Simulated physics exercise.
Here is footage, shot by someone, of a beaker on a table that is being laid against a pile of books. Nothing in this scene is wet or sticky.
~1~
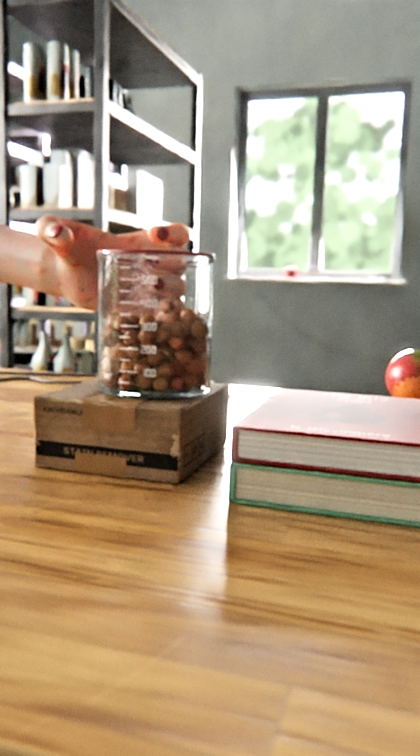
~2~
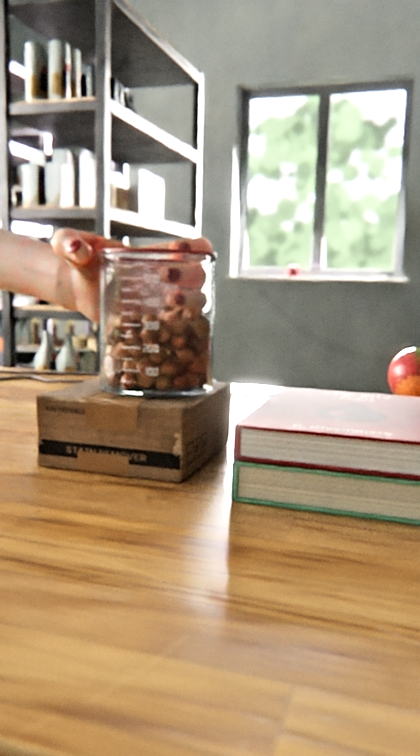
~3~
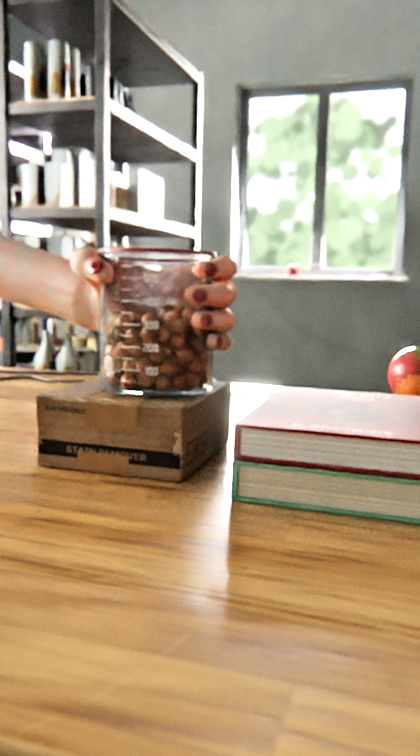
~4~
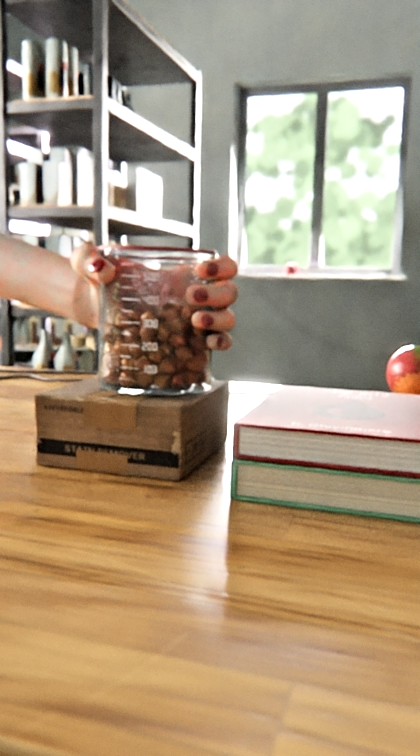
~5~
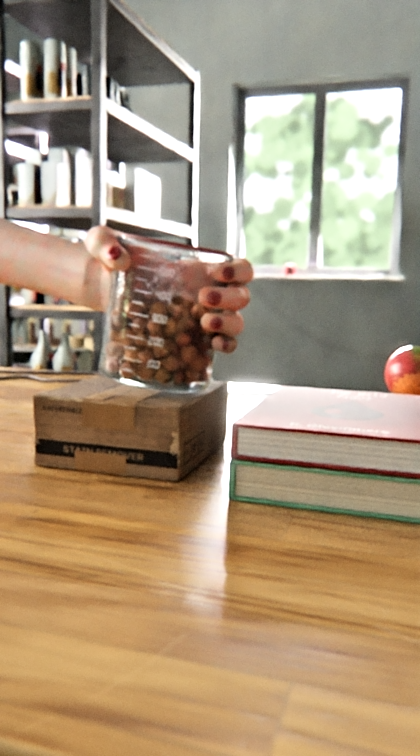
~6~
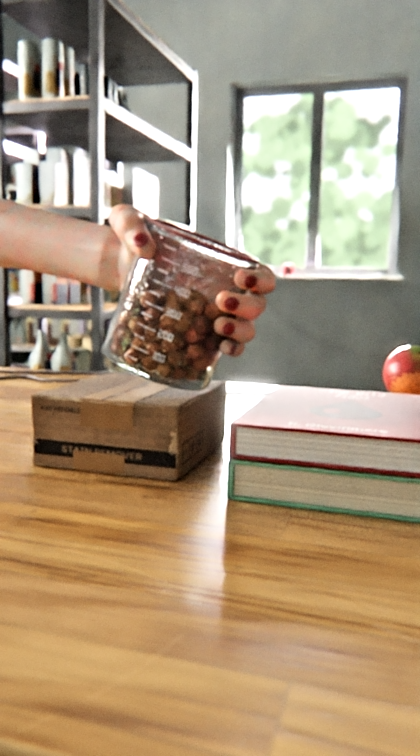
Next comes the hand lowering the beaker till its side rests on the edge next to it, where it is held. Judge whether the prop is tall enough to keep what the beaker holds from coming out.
It overflows.
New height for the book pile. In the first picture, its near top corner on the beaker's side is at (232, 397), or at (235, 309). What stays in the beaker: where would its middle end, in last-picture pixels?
The middle would end roughly at (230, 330) the first time, then roughly at (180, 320).
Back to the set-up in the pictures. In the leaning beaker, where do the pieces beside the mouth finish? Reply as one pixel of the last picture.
Look close to (349, 389) in the final view.
Then, 0.31 s later than the last frame, the beaker leans 41°; everything is still inside.
Then, 0.72 s later than the last frame, the beaker leans 69°; everything is still inside.
Then, 1.14 s later than the last frame, the beaker leans 94°; everything is still inside.
When it is over, the beaker rests on the book pile at 95°; a small part of the hazelnuts out of it.
